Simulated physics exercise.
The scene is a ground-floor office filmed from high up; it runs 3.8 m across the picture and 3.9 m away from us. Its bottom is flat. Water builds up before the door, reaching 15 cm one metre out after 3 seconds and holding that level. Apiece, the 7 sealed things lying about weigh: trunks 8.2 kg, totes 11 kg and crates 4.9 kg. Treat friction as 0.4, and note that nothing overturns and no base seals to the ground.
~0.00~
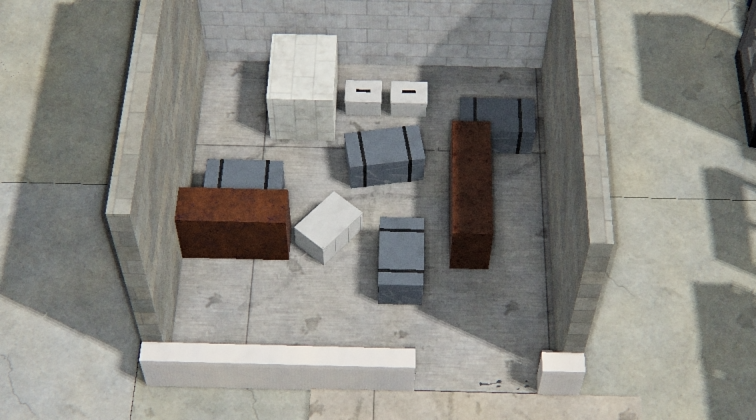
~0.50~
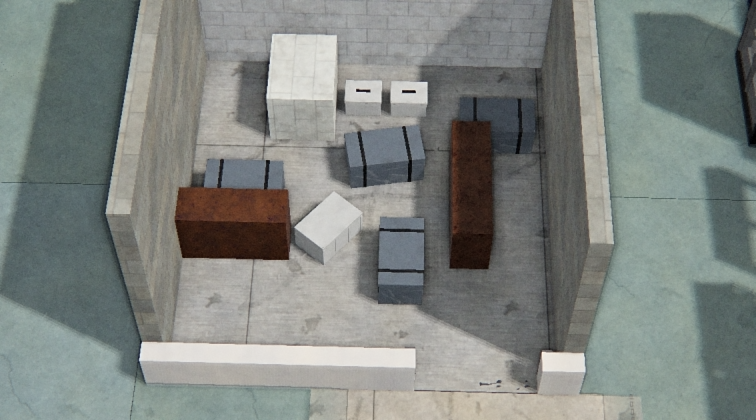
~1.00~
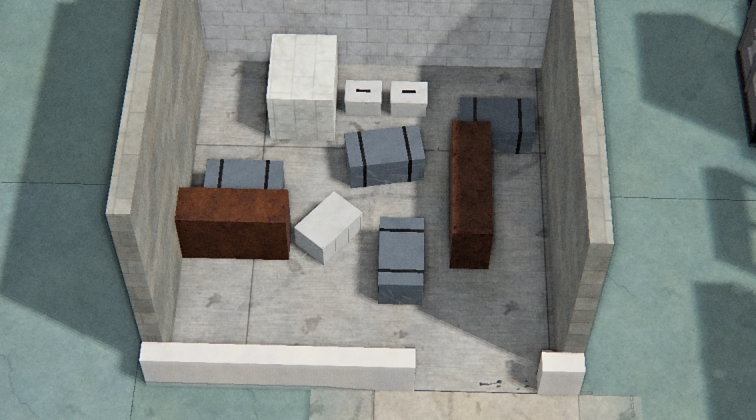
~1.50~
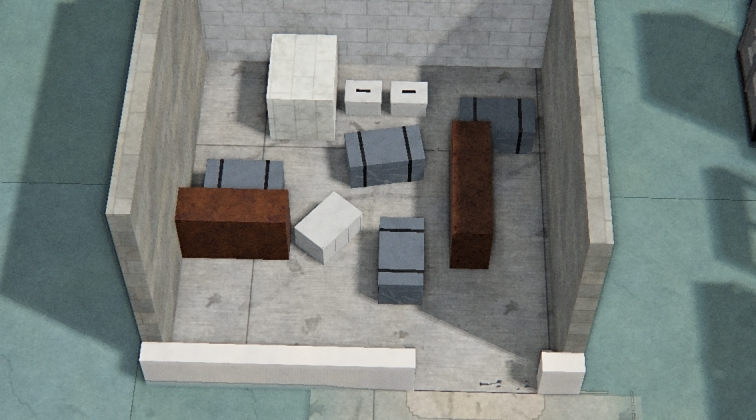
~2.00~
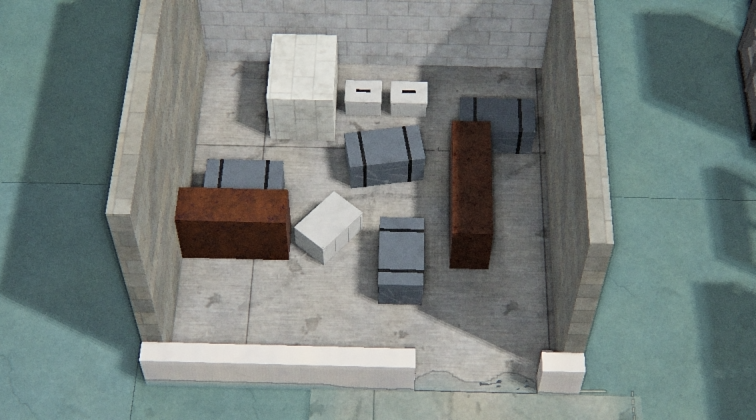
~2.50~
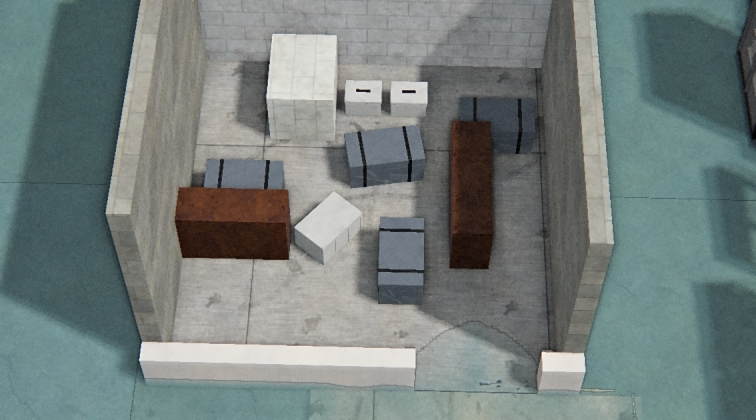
A roofless ground-floor room with pale walls and a doorway gap in its low front wall is seen from high above. Two rust-brown crates, one left and one right, stand among grey-blue strapped boxes, with a tall white block and smaller white boxes between them. Bluish-green water covers the paving outside, then creeps through the gap onto the floor, while the objects and camera stay still.
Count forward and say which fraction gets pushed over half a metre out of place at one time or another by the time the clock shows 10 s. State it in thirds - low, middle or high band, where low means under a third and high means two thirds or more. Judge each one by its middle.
Middle band.
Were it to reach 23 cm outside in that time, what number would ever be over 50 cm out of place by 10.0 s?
The answer would then be 5.
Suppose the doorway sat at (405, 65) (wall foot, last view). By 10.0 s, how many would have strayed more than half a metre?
Then it comes to 7 of them.
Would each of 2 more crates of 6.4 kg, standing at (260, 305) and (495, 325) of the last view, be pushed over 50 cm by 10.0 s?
First one stays within it, second one goes beyond it.
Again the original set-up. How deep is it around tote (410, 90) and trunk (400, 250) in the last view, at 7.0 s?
Close to 4 and 4 centimetres.
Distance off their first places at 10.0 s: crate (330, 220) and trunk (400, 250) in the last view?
They've ended up 120 cm and 140 cm away, in that order.
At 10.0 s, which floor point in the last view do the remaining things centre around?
That lands at roughly (349, 144).
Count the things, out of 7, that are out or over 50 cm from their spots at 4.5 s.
By my reckoning, 0.
After 3.5 s 0 of 7 are over 50 cm from their spots; 0 afloat.
After 4.5 s 0 of 7 are over 50 cm from their spots; 0 afloat.
After 7.0 s 2 of 7 are over 50 cm from their spots; 3 afloat.
After 10.0 s 3 of 7 are over 50 cm from their spots, and 3 have been at some point; 6 afloat.
